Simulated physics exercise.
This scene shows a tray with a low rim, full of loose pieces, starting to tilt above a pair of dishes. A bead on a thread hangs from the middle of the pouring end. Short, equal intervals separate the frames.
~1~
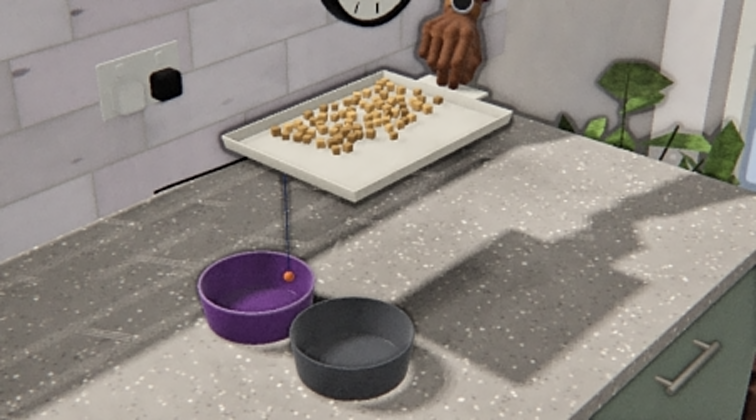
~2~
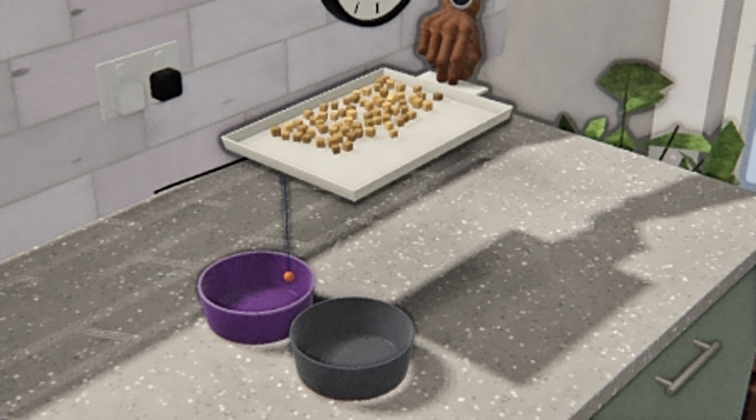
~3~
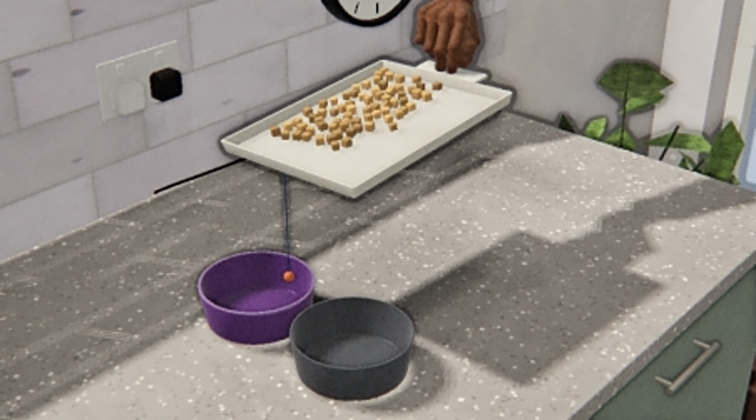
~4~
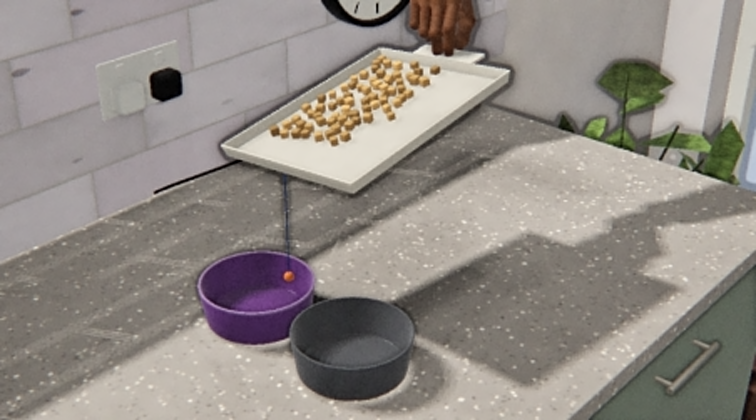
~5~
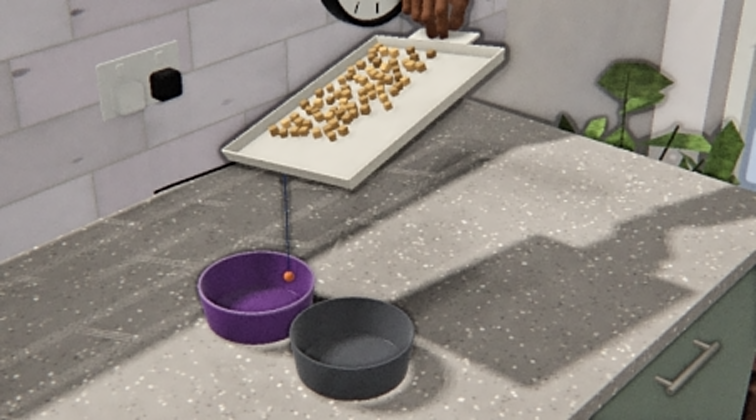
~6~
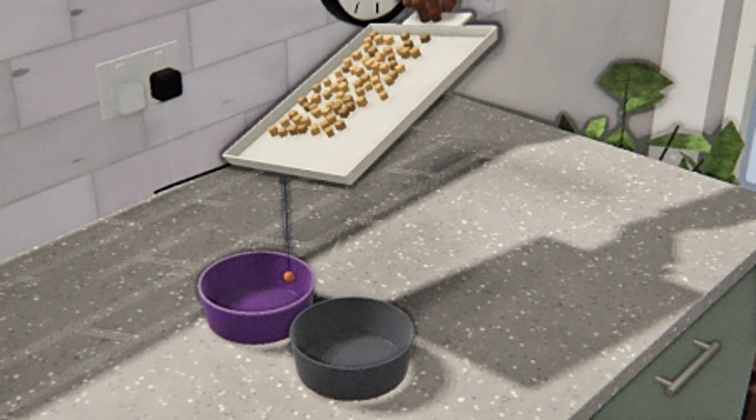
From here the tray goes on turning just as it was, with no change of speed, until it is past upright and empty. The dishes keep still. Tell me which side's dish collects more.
I expect the left-side dish to gain more.
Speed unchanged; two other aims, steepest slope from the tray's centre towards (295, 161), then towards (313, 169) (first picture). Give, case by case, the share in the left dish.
The share is 50 per cent in the first and 40 per cent in the second.
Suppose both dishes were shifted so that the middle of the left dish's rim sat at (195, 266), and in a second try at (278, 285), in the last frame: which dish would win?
First place: The leftmost dish. Second place: The leftmost dish.
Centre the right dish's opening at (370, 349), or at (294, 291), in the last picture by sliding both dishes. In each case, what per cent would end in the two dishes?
The first comes to 30 percent and the second to 70 percent.
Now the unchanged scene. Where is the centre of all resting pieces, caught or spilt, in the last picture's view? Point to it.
Centre at rest: Close to (236, 300).
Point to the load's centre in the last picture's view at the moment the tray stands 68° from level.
In the last view, the load is centred near (265, 130).
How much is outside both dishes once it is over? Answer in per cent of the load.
Estimate: Around 40 percent.
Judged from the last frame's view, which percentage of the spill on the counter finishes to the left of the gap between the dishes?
I'd guess close to 90 %.
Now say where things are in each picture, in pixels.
In the first frame, corners of the pouring end (226, 136) and (354, 190), level; middle of the load (368, 118), small wooden cubes; left dish (214, 320); right dish (309, 374); bead on its thread (289, 277).
In the second frame, corners of the pouring end (226, 137) and (354, 189), level; middle of the load (368, 116).
In the third frame, corners of the pouring end (225, 140) and (353, 186), tipped barely, lowest at the left corner; middle of the load (367, 110).
In the fourth frame, corners of the pouring end (225, 145) and (351, 181), tipped a little, lowest at the left corner; middle of the load (365, 102).
In the fifth frame, corners of the pouring end (225, 149) and (348, 177), tipped clearly, lowest at the left corner; middle of the load (362, 93).
In the sixth frame, corners of the pouring end (226, 154) and (345, 173), tipped clearly, lowest at the left corner; middle of the load (358, 85); left dish (214, 320); right dish (309, 374).
Just after the last frame, tray tipped steeply; almost all on the tray; just a few in the air.
A moment on, tray tipped past a quarter turn; roughly two thirds on the tray; about a tenth in the left dish; roughly a quarter outside both; about a tenth in the air.
Further on, tray tipped past a quarter turn; roughly two thirds in the left dish; roughly a third outside both.
When it is over, tray tipped past a quarter turn; not one in the right dish; roughly two thirds in the left dish; roughly a third outside both.
